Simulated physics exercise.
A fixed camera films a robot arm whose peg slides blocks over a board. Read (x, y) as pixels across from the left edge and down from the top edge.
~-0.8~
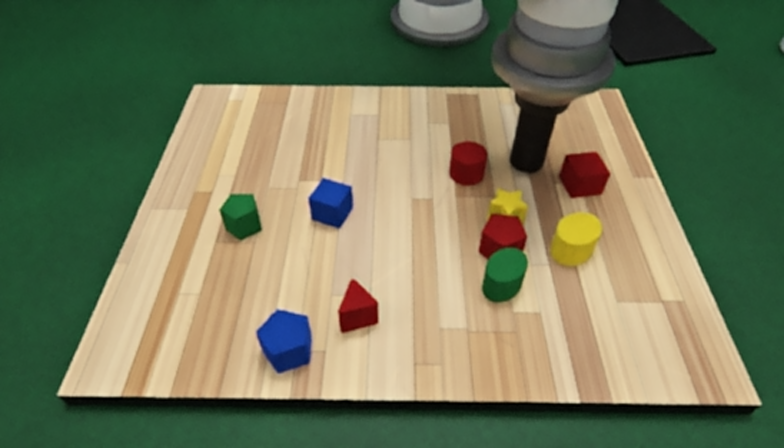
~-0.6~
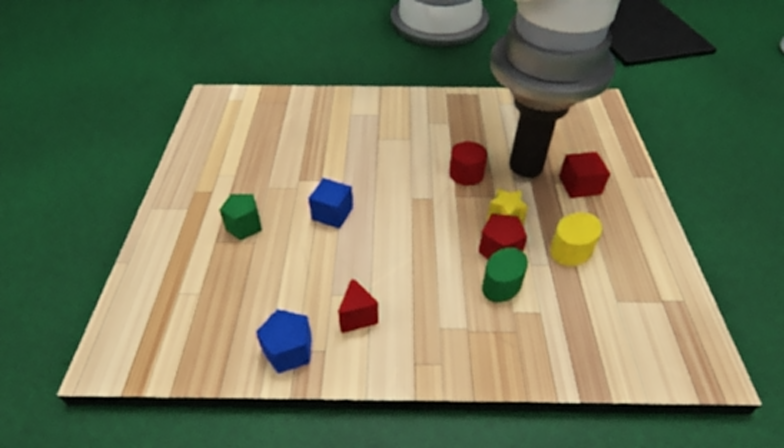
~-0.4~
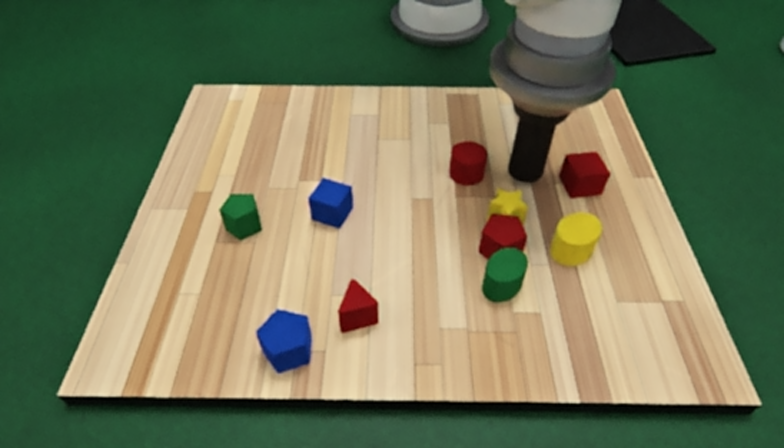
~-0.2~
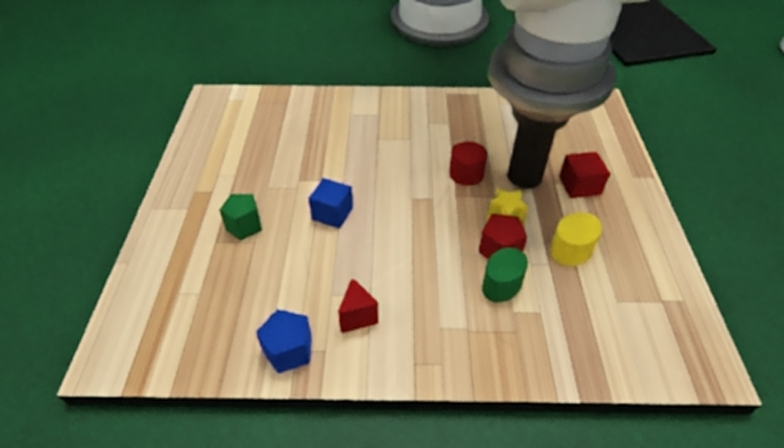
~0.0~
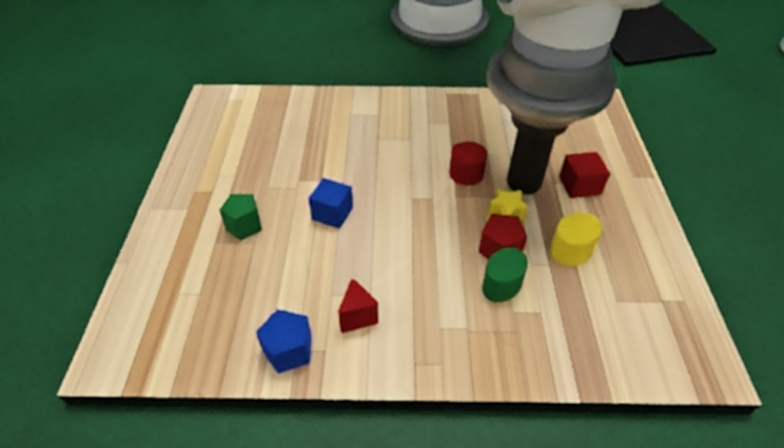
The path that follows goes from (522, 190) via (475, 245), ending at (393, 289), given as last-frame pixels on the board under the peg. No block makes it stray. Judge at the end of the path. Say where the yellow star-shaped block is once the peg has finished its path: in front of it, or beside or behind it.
At the end of the path, the peg is still pushing the yellow star-shaped block ahead of it.
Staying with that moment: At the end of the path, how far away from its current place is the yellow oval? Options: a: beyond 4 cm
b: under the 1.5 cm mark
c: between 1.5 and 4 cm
Letter b.
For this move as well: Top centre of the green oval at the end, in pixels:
If I read the scene right, the answer is (515, 282).
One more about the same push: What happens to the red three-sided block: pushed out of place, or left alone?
Gets moved.
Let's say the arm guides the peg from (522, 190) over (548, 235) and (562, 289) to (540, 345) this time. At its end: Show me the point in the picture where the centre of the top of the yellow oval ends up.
At (614, 258).
What follows on the original path. One third of the way, peg at (495, 220); red five-sided block at (488, 253), turned 80° anticlockwise; green oval at (513, 279), turned 15° clockwise; yellow star-shaped block at (475, 223), turned 40° clockwise.
Two thirds of the way, peg at (450, 254); red five-sided block at (469, 274); green oval at (515, 282); yellow star-shaped block at (421, 252), turned 55° clockwise.
At the end, peg at (393, 282); red three-sided block at (342, 305), turned 15° anticlockwise; red five-sided block at (466, 277), turned 160° anticlockwise; green oval at (515, 282); yellow star-shaped block at (358, 280), turned 60° clockwise; yellow oval still.
